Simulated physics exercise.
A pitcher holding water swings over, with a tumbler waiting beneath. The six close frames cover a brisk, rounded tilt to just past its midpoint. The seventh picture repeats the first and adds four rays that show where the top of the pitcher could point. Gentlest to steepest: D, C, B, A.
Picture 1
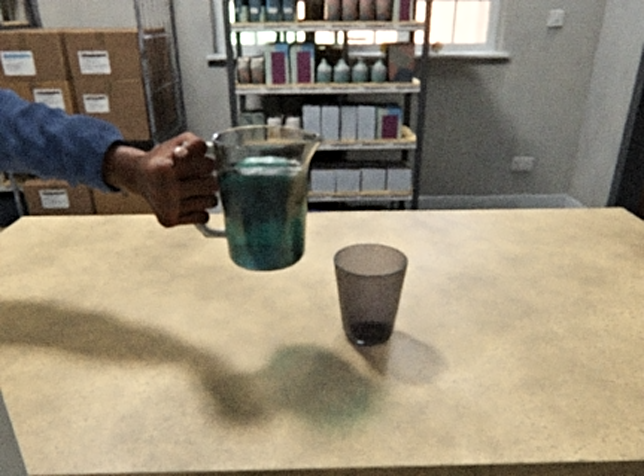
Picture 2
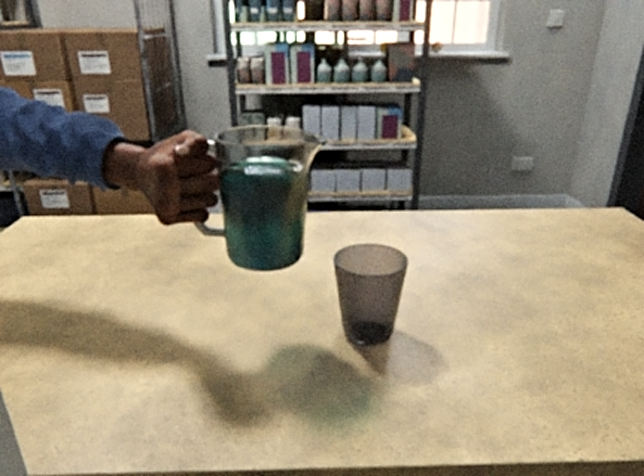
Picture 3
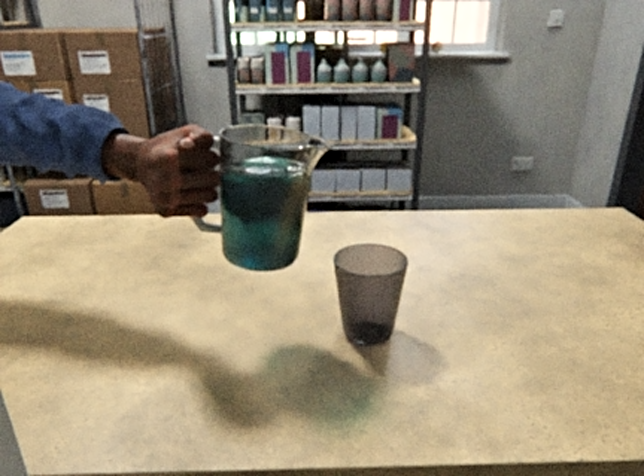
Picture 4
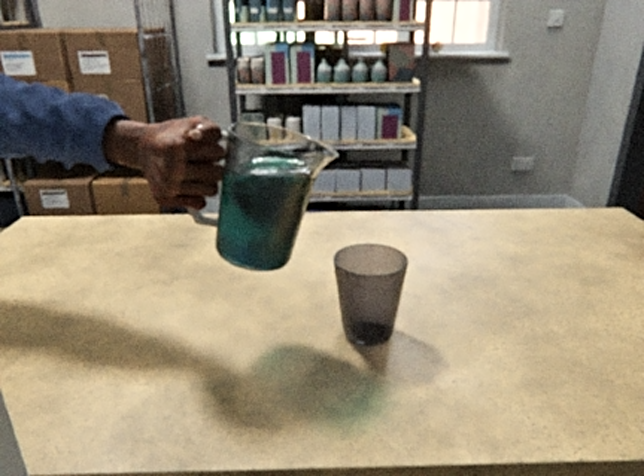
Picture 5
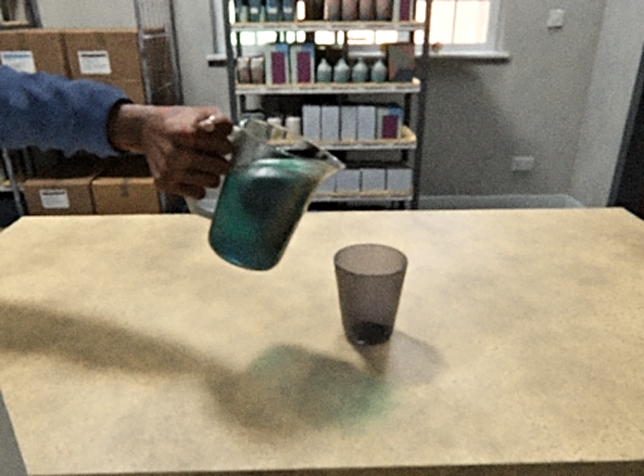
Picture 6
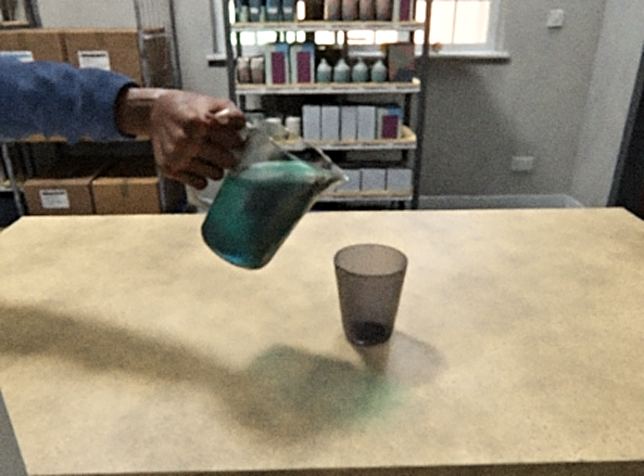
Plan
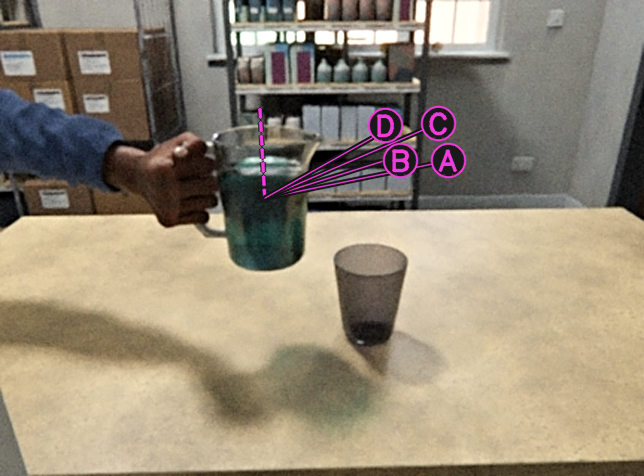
A glass pitcher of blue-green liquid, gripped by a hand in a blue sleeve, starts upright and then tilts steadily to the right above a table, while an empty tumbler stands still below and no liquid leaves the lip.
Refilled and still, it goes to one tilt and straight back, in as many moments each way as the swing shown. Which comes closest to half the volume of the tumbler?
D beats the others.
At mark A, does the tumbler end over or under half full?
Over.
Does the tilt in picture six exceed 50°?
No.
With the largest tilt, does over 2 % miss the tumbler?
Yes, it does.
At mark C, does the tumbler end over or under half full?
Over.
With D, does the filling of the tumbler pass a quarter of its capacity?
Yes.
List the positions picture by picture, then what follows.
Upright, lip at (324, 138); rim of the tumbler round (371, 258); nothing has left yet, in the first frame.
Upright, lip at (325, 140); nothing has left yet, in the second frame.
Tipped about 7°, lip at (330, 145); nothing has left yet, in the third frame.
Tipped about 14°, lip at (337, 154); nothing has left yet, in the fourth frame.
Tipped about 23°, lip at (343, 166); nothing has left yet, in the fifth frame.
Tipped about 33°, lip at (347, 179); nothing has left yet, in the sixth frame.
In magenta, A at (431, 164); B at (382, 161); C at (423, 129); D at (372, 137).
With A, the tumbler ends with about 84 % of what it can hold; 18 % of the water is spilt.
With B, the tumbler ends with about 75 % of what it can hold; 11 % of the water is spilt.
With C, the tumbler ends with about 70 % of what it can hold.
With D, the tumbler ends with about 52 % of what it can hold.
